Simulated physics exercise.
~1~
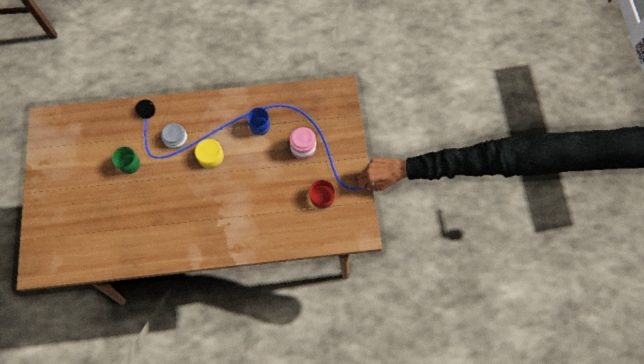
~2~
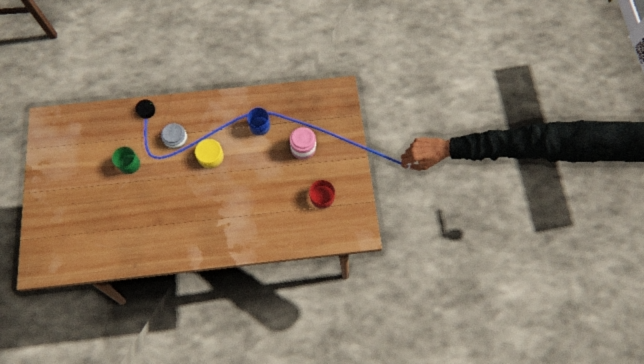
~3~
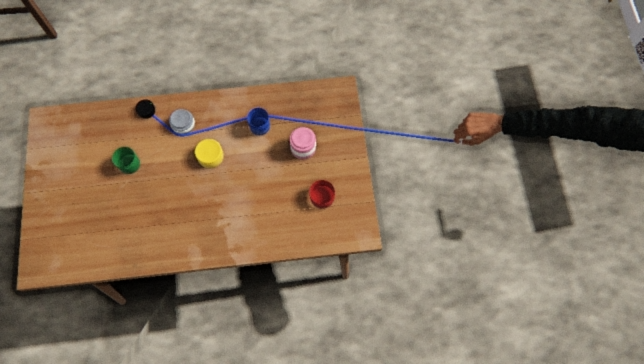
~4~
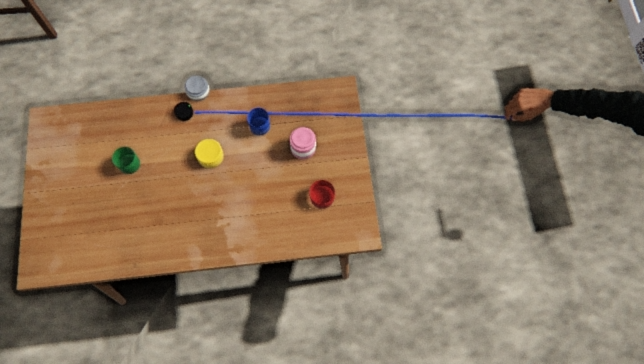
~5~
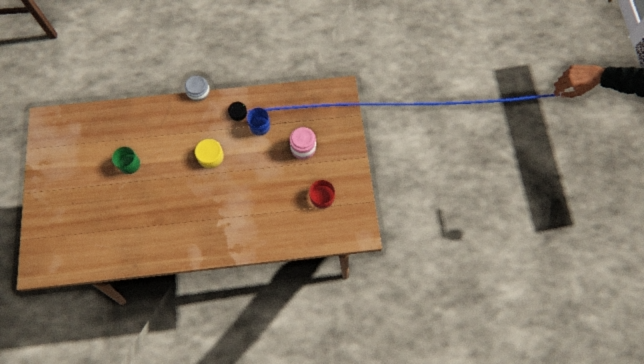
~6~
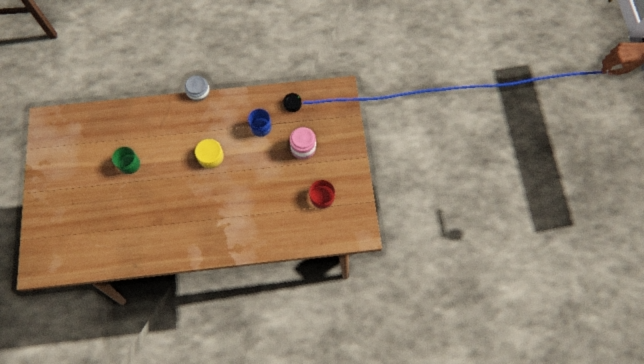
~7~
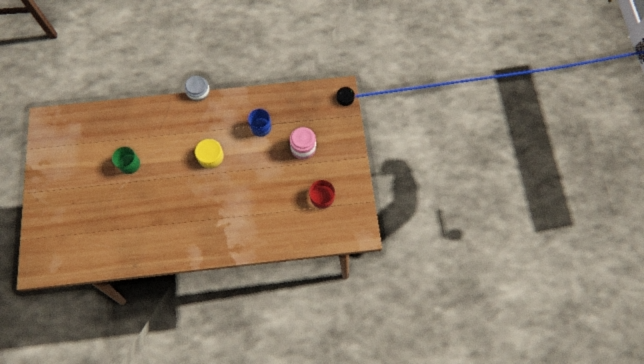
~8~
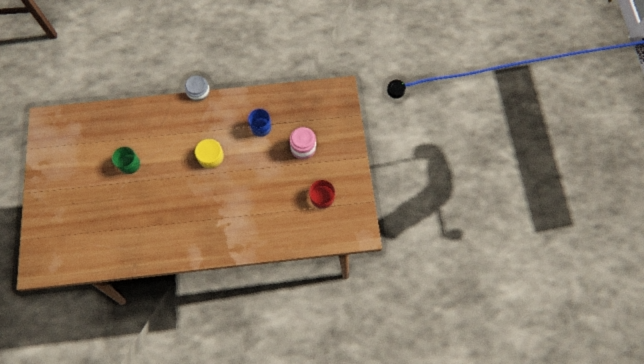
On a wooden table, a hand pulled a blue lead to the right, straightening it and nudging the grey jar up to the far edge, then drew the black pad past the blue cup and off the right side, leaving the other containers in place.
